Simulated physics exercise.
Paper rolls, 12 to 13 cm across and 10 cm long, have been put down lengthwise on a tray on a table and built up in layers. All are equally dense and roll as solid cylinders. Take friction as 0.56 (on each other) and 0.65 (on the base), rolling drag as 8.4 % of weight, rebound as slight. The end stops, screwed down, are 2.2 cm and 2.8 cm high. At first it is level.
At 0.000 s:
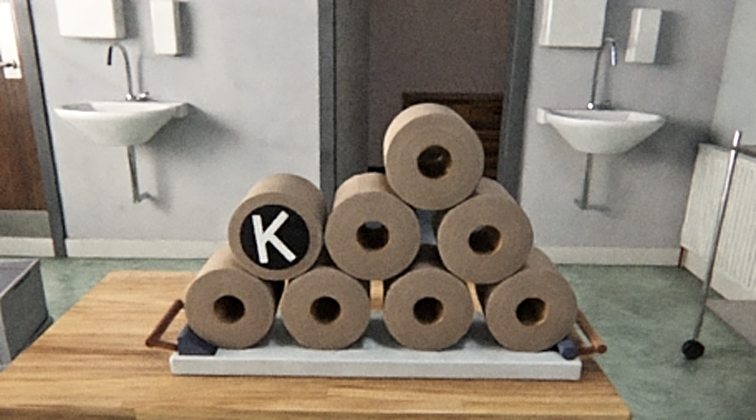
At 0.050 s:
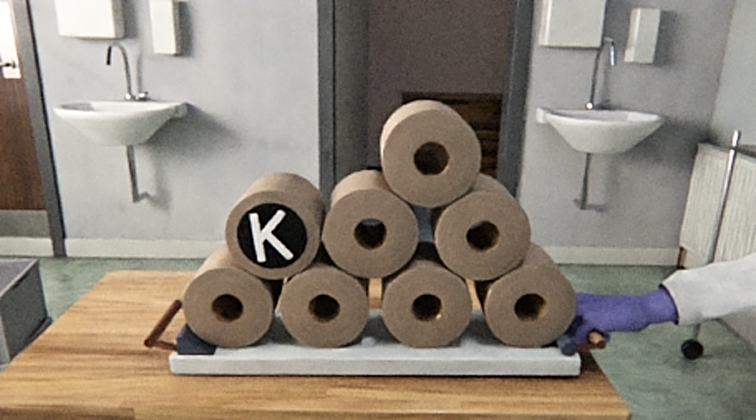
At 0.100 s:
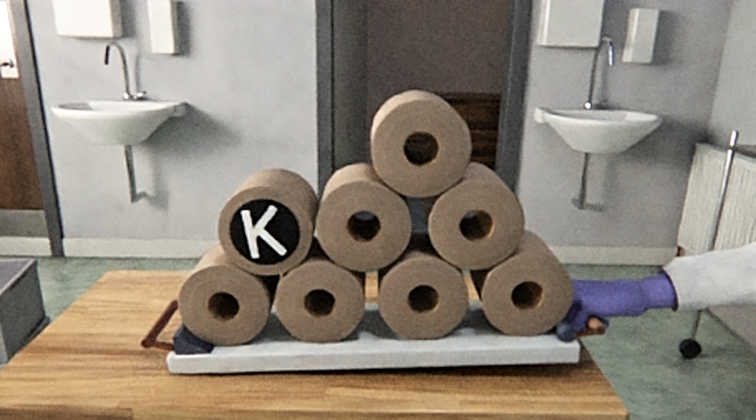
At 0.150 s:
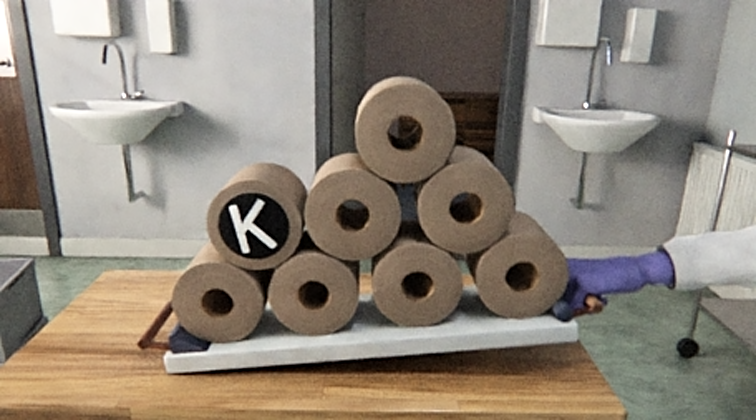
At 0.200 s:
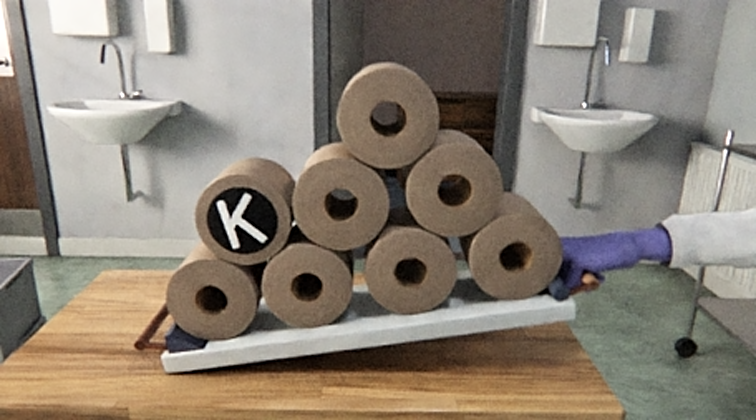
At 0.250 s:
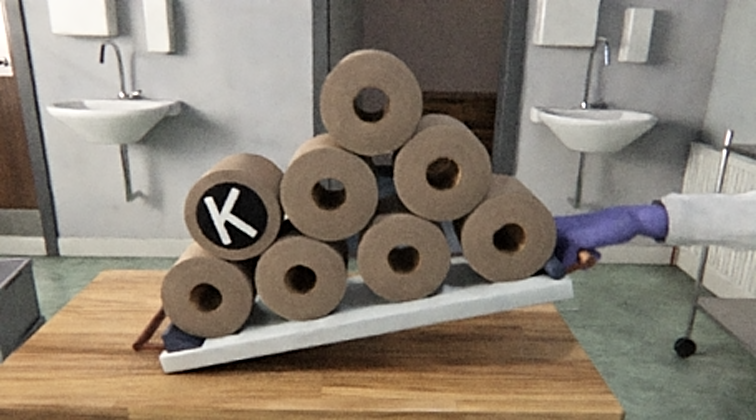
In a washroom with two sinks, a stack of brown paper rolls sat on a white tray until a purple-gloved hand gripped its right end and steadily raised it, tilting the whole pile leftward.
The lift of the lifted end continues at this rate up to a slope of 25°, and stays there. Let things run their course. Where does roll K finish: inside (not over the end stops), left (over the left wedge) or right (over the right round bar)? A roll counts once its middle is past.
Roll K: Left.
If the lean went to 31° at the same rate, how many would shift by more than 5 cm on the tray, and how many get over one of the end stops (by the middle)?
In that case 8 shift, 7 get out.
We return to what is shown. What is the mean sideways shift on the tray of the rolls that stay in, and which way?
Some 3 cm leftwards.
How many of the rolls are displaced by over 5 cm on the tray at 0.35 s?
By then 0.
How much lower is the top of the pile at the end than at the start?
About 20 cm.
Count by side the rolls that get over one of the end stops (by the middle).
Left 4, right 0.
After 0.50 s, right end up 25°; 0 now displaced over 5 cm; not one over the end stops; K 1.7 cm left and 1 cm up (moves measured on the tray).
After 0.92 s, right end up 25°; 5 now displaced over 5 cm; 1 over the left wedge; K 23 cm left and 7 cm down.
After 1.95 s, right end up 25°; 5 now displaced over 5 cm; 4 over the left wedge; K fallen off to the left.
In the end, by 2.5 s, 5 moved over 5 cm; 4 over the left wedge; K fallen off to the left; top of the pile 13 cm high, from 34 cm.
